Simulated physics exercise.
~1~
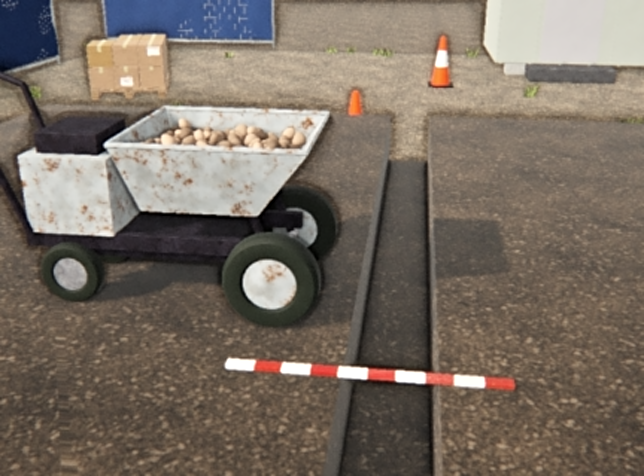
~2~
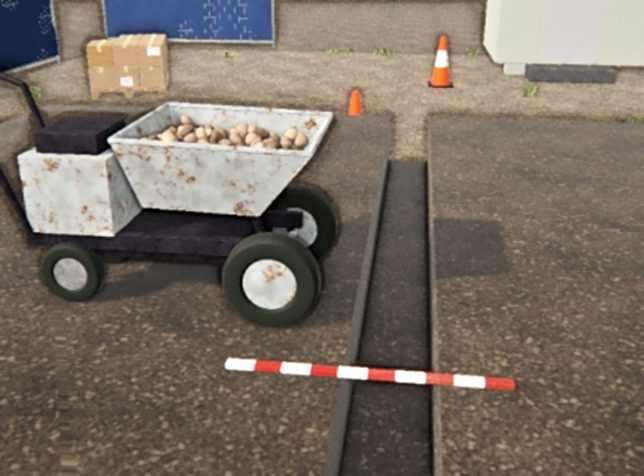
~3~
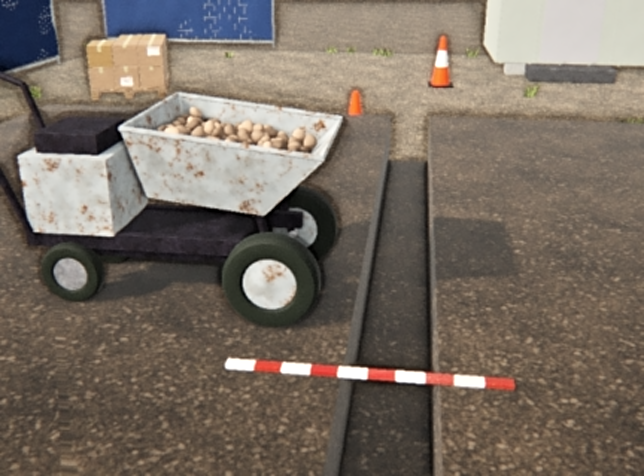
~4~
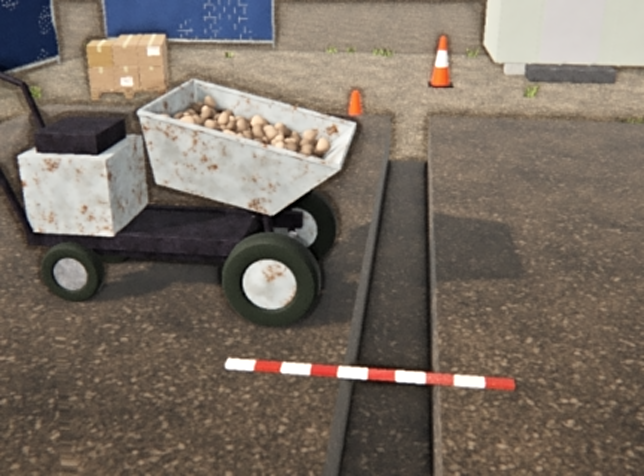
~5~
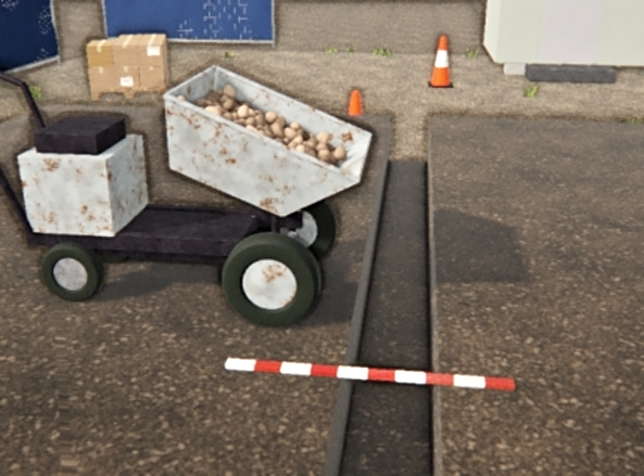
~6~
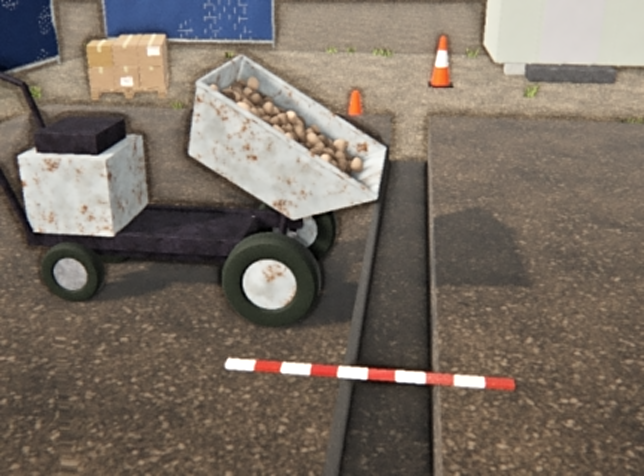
A motor barrow's rusty steel skip, loaded with rounded cobbles, tilts steadily to the right.
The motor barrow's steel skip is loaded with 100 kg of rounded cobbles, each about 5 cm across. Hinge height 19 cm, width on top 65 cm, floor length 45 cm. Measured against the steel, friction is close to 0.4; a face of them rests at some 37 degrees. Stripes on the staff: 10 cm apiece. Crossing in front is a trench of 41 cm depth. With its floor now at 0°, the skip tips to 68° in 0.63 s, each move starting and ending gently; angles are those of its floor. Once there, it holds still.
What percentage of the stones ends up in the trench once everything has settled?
About 25 per cent.
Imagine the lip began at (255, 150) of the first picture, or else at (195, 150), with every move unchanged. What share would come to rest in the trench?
The first start gives about 65 per cent, the second about 85.
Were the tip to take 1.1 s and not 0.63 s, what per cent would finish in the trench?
Around 40 per cent would end in the trench.
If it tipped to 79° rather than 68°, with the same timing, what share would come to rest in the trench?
In that case near 20 per cent.
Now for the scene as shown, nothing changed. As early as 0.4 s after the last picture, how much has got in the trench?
About 5 per cent by then.
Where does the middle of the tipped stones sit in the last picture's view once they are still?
Roughly at pixel (485, 301).
Then, 0.2 s after the last picture the floor is at 57°, 100 % in the skip; the foremost stones are at (392, 212).
Then, 0.4 s after the last picture the floor is at 68°, 75 % in the skip, 4 % in the trench, 21 % past the trench; the foremost stones are at (492, 288).
Then, 0.8 s after the last picture the floor is at 68°, 25 % in the skip, 6 % in the trench, 69 % past the trench; the foremost stones are past the picture's edge.
Then, 2.7 s after the last picture the floor is at 68°, 0 % in the skip, 25 % in the trench, 75 % past the trench; the foremost stones are past the picture's edge.
